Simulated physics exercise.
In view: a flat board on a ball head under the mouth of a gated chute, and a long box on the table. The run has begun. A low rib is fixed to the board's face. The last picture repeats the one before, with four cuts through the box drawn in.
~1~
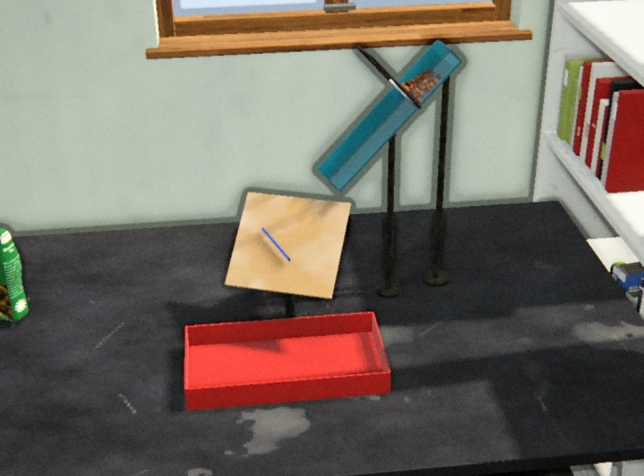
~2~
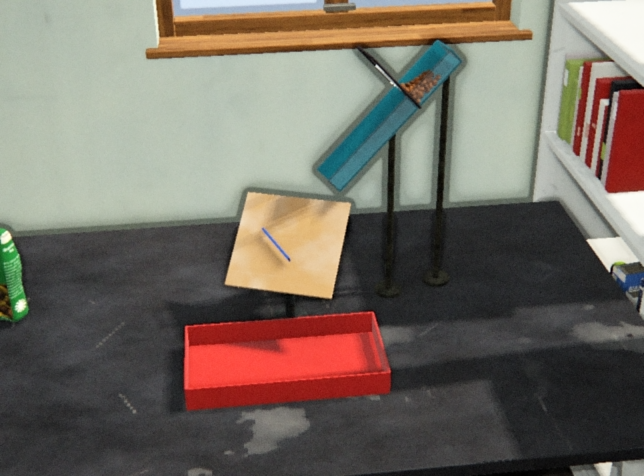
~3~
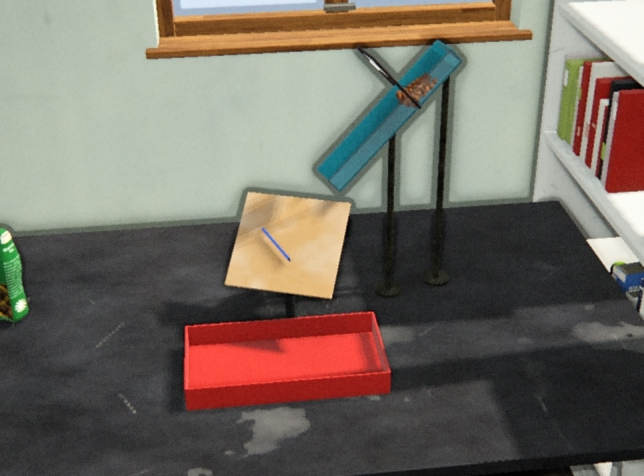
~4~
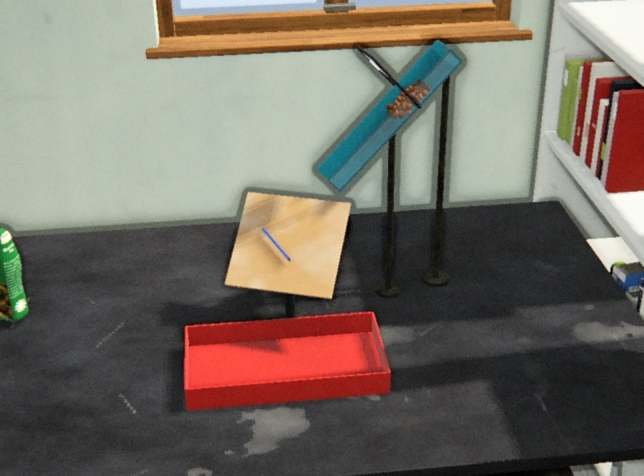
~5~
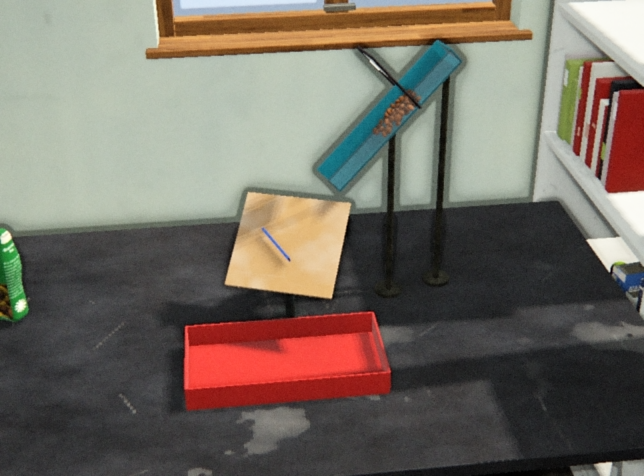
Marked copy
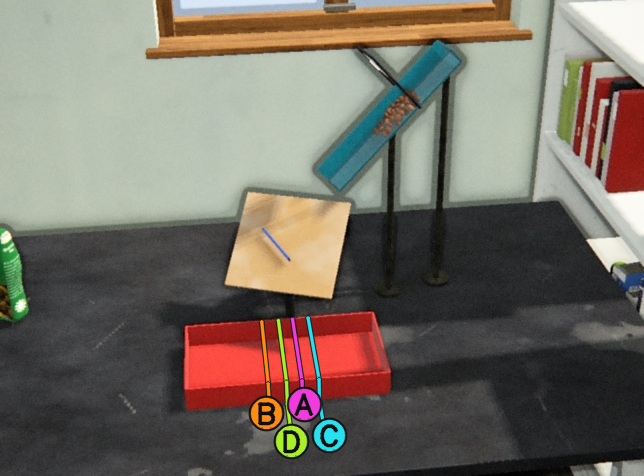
Small brown bits slide a short way down a sloping blue chute above a tilted board.
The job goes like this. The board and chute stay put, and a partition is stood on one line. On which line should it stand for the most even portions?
Take A.
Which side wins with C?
More lands on the left.
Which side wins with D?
More lands on the right.
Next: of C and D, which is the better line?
D it is.
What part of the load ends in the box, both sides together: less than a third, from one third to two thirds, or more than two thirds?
It is more than two thirds.
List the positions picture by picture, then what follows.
Load behind the gate at (419, 86), bits of dog kibble; lip of the chute at (334, 186), sloping fairly steeply, in the first frame.
Middle of the board at (288, 243), tilted fairly steeply; middle of its low edge at (277, 291); of its high edge at (299, 198), in the second frame.
Front corners of the box at (185, 389) and (390, 372), empty; front of the load at (401, 103), in the third frame.
Middle of the load at (408, 99); its front at (390, 114), about a quarter of the way to the lip; rib from (262, 228) to (288, 258), in the fourth frame.
Middle of the load at (399, 113); its front at (376, 133), about a third of the way to the lip, in the fifth frame.
On the marked copy, line A crosses the front rim at (301, 380); line B crosses the front rim at (268, 382); line C crosses the front rim at (318, 378); line D crosses the front rim at (286, 381).
For line A, of what is caught, about two thirds on the left of the divider, about a third on the right.
For line B, of what is caught, about a quarter on the left of the divider, most on the right.
For line C, of what is caught, nearly all on the left of the divider, a small part on the right.
For line D, of what is caught, about a quarter on the left of the divider, most on the right.
